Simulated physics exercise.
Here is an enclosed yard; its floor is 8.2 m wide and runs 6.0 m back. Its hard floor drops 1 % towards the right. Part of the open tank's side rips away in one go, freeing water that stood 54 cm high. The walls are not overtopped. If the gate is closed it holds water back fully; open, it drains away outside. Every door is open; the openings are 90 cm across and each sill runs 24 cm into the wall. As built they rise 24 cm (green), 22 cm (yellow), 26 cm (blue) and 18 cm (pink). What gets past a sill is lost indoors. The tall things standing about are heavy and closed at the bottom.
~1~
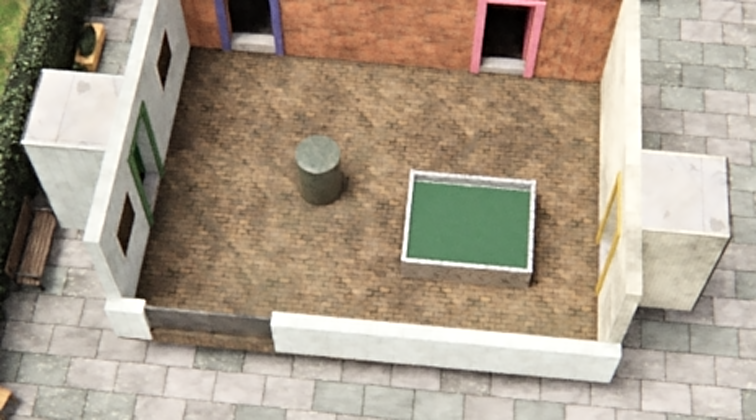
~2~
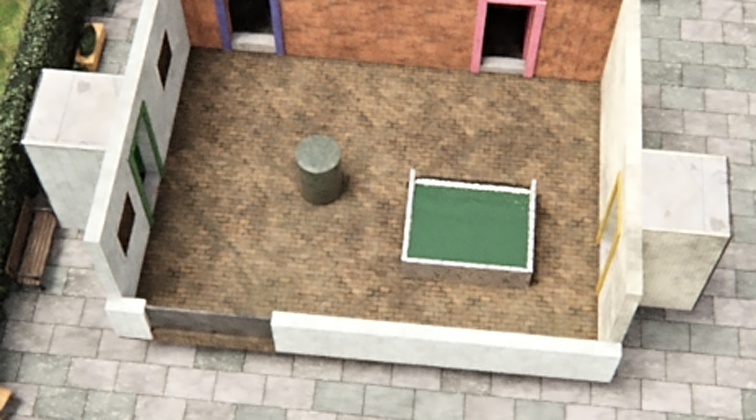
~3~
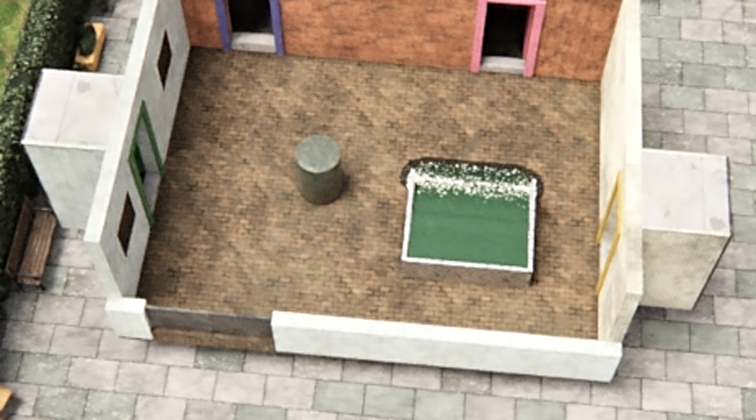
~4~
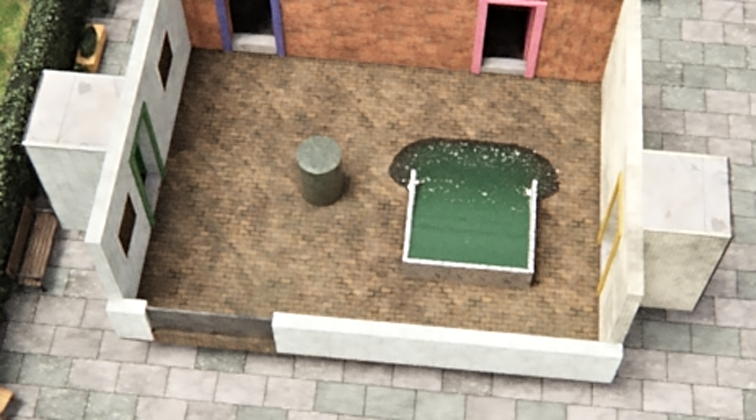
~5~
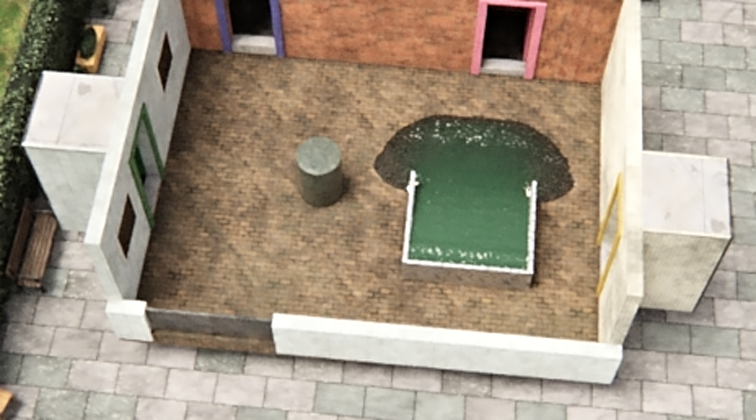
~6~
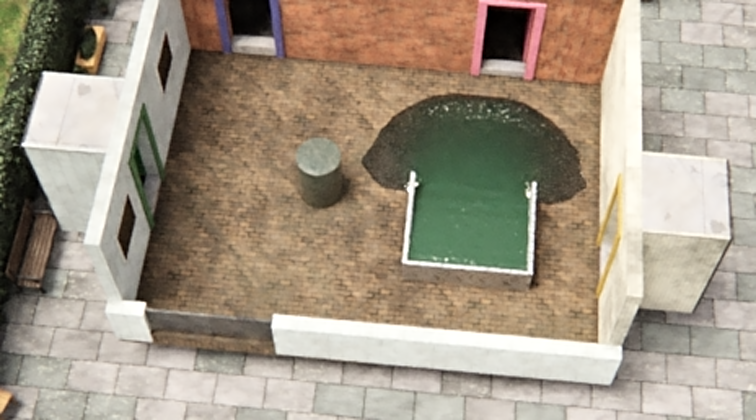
Green water bursting from the far side of an open rectangular tank and fanning out across a walled yard's brown paved floor.
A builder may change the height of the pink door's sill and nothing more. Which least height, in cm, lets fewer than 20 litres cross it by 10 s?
Some 25 cm above the ground.
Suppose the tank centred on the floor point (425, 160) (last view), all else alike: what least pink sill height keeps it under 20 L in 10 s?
About 23 cm.
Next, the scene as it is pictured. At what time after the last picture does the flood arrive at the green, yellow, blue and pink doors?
Green 4.5 s, yellow 3.4 s, blue 2.0 s, pink 0.2 s.
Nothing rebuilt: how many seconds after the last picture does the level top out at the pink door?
Near 1.0 s.
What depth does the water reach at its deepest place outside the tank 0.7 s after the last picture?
About 32 cm.
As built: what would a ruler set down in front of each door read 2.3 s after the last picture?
Depths in cm: Green 0, yellow 0, blue 4, pink 22.
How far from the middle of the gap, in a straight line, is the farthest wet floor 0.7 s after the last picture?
About 3.4 m.
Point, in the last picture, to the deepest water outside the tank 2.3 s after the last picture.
At about (597, 86).
Then, 0.7 s after the last picture water covers 25 % of the floor, deepest (32 cm) near (488, 76); 29 cm at the pink door, 9 litres in over its 18 cm sill.
Then, 2.3 s after the last picture water covers 30 % of the floor, deepest (30 cm) near (597, 86); 22 cm at the pink door, 77 litres in over its 18 cm sill.
Then, 9.3 s after the last picture water covers 95 % of the floor, deepest (9 cm) near (583, 363); 5 cm at the pink door, 83 litres in over its 18 cm sill.
At the pink door as built, the water peaked near 32 cm, 0.9 s after the last picture.
With a sill of 22 cm, 40 litres would have come in within the 10 s; with 29.5 cm, 3 litres. So under 20 litres takes about 25 cm.
